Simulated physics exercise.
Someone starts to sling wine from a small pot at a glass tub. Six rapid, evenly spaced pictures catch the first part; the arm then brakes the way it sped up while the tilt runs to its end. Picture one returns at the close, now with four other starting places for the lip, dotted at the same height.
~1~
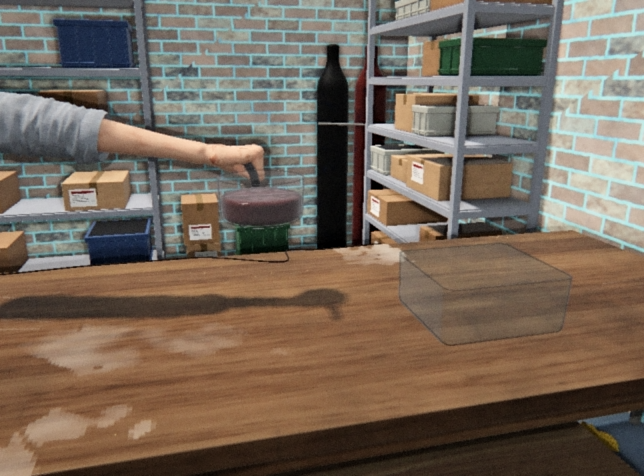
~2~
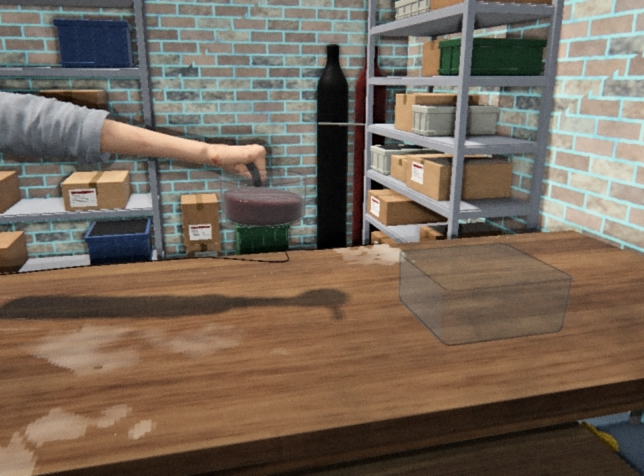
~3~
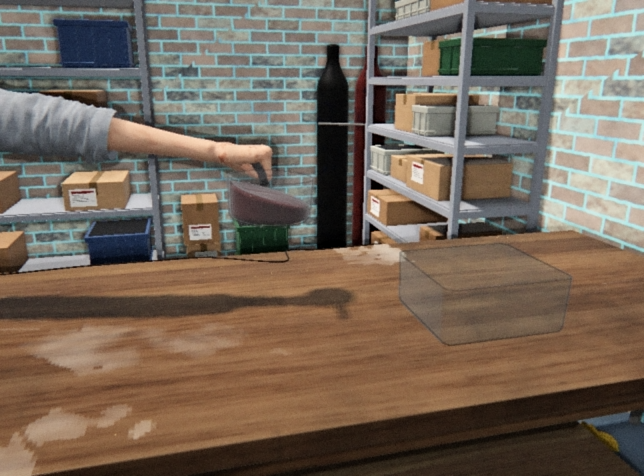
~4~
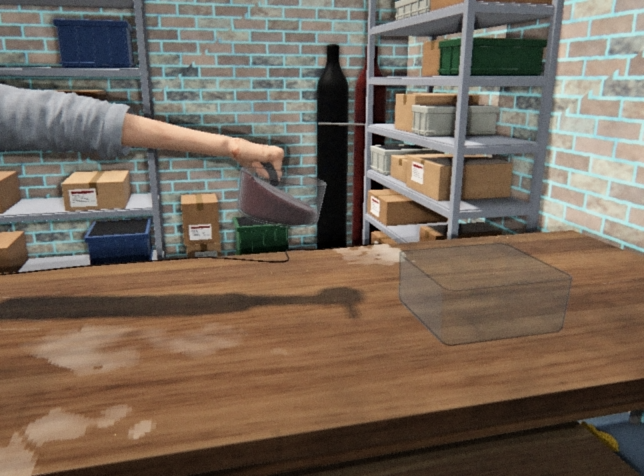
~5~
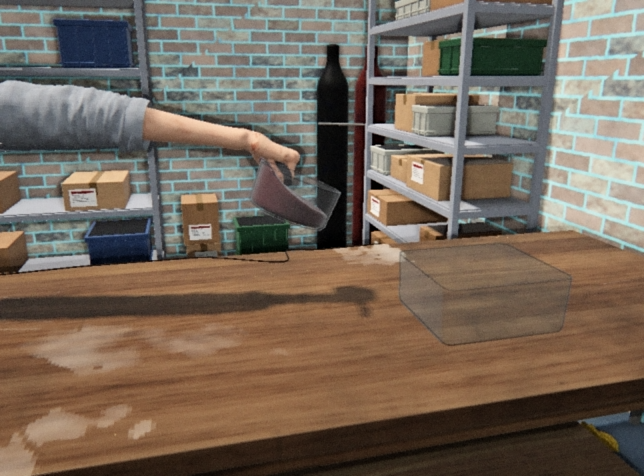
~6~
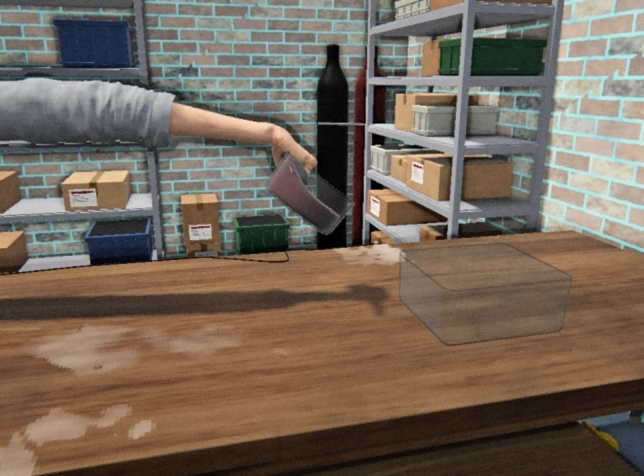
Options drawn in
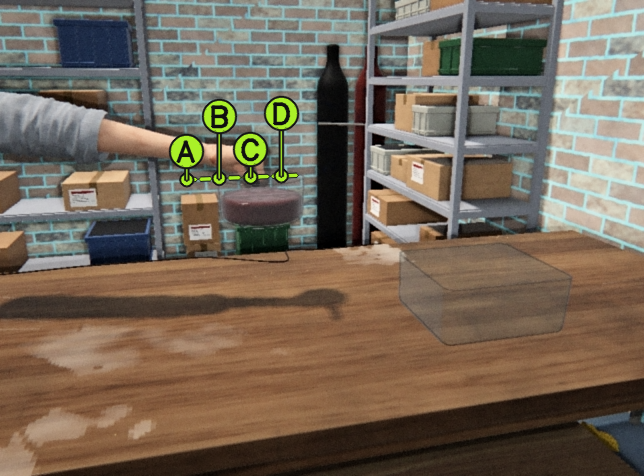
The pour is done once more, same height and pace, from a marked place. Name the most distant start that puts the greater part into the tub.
That is place D.
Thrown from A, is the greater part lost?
Yes, it does.
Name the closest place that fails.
That would be C.
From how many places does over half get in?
One of them.
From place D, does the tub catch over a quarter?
Yes, it does.
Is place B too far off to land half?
Yes, it does.
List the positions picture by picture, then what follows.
The first frame shows upright, lip at (302, 175); tub from (440, 344) to (560, 329); nothing has left yet.
The second frame shows upright, lip at (304, 175); nothing has left yet.
The third frame shows tipped about 3°, lip at (311, 176); nothing has left yet.
The fourth frame shows tipped about 11°, lip at (323, 182); nothing has left yet.
The fifth frame shows tipped about 23°, lip at (337, 190); nothing has left yet.
The sixth frame shows tipped about 39°, lip at (351, 201); nothing has left yet.
On the marked copy, A at (186, 179); B at (219, 178); C at (250, 177); D at (281, 175).
Choosing A, about 0 % lands in the tub, 99 % falls short.
Choosing B, about 0 % lands in the tub, 97 % falls short and 3 % goes beside or beyond.
Choosing C, about 23 % lands in the tub, 73 % falls short and 5 % goes beside or beyond.
Choosing D, about 68 % lands in the tub, 16 % falls short and 16 % goes beside or beyond.
